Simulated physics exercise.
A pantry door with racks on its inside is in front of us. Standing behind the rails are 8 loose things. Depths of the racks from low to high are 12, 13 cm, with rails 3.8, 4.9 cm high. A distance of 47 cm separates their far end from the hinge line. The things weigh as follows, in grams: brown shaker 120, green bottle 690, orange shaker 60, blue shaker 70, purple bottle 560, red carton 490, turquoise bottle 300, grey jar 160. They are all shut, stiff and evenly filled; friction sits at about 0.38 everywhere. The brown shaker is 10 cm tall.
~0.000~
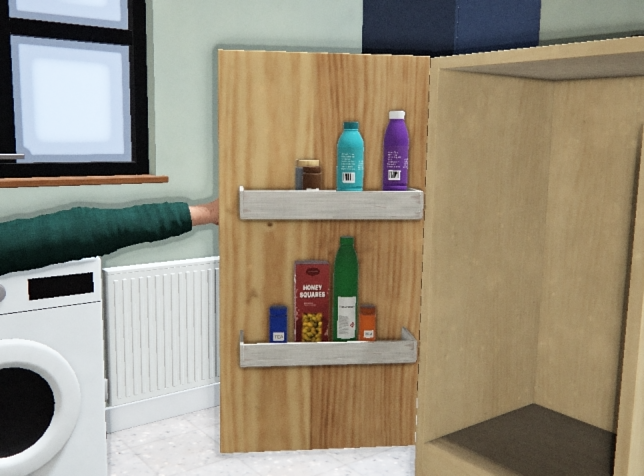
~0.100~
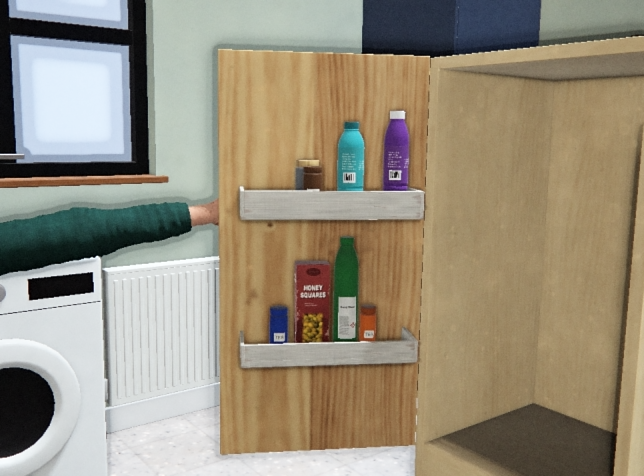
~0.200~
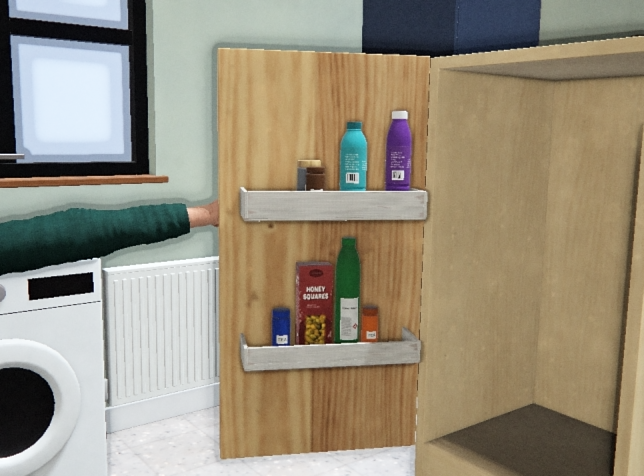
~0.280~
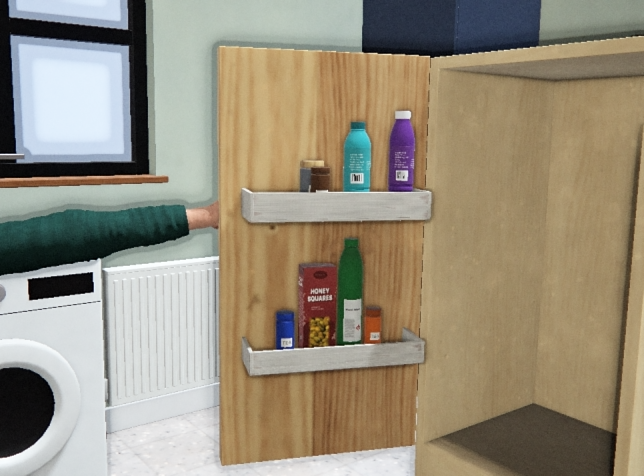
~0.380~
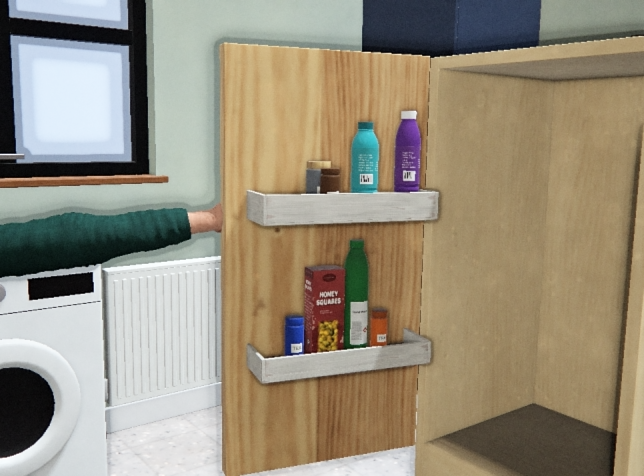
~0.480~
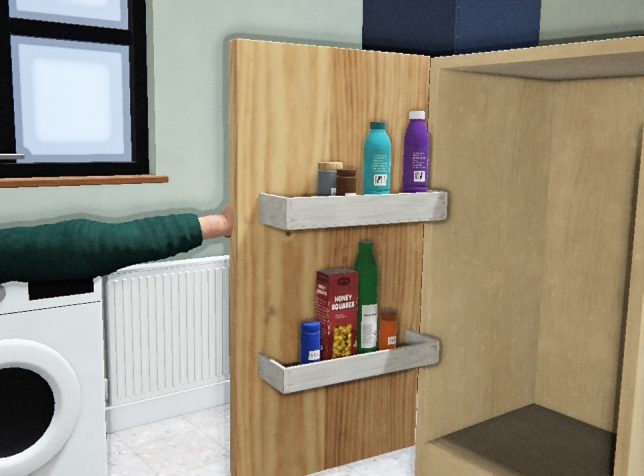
An arm in a green sleeve gripped the edge of an open wooden pantry door and swung it slightly toward closed, slowly then faster, while the bottles and containers rode along on its two racks.
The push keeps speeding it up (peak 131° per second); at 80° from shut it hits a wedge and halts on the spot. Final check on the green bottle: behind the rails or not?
My guess is it ends up outside the rack.
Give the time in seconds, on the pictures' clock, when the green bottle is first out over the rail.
Roughly at the 1.0 s mark.
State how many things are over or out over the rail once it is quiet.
Tally: 3.
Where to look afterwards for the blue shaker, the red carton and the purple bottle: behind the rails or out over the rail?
Afterwards, the blue shaker stays on its support, the red carton leaves its support, and the purple bottle stays on its support.
Around 0.88 s, open by 80°; red carton now out over the rail; green bottle at 24° to upright near (410, 308); blue shaker at 22° to upright.
Around 1.18 s, open by 80°; green bottle now out over the rail; blue shaker at 22° to upright; orange shaker shifted 2 cm.
Around 1.48 s, open by 80°; blue shaker at 35° to upright; orange shaker shifted 2 cm.
Finally (2.8 s), out over the rail, green bottle and red carton; on their side or leaning hard behind the rails, blue shaker; the other 5 still in place (within 5 cm).
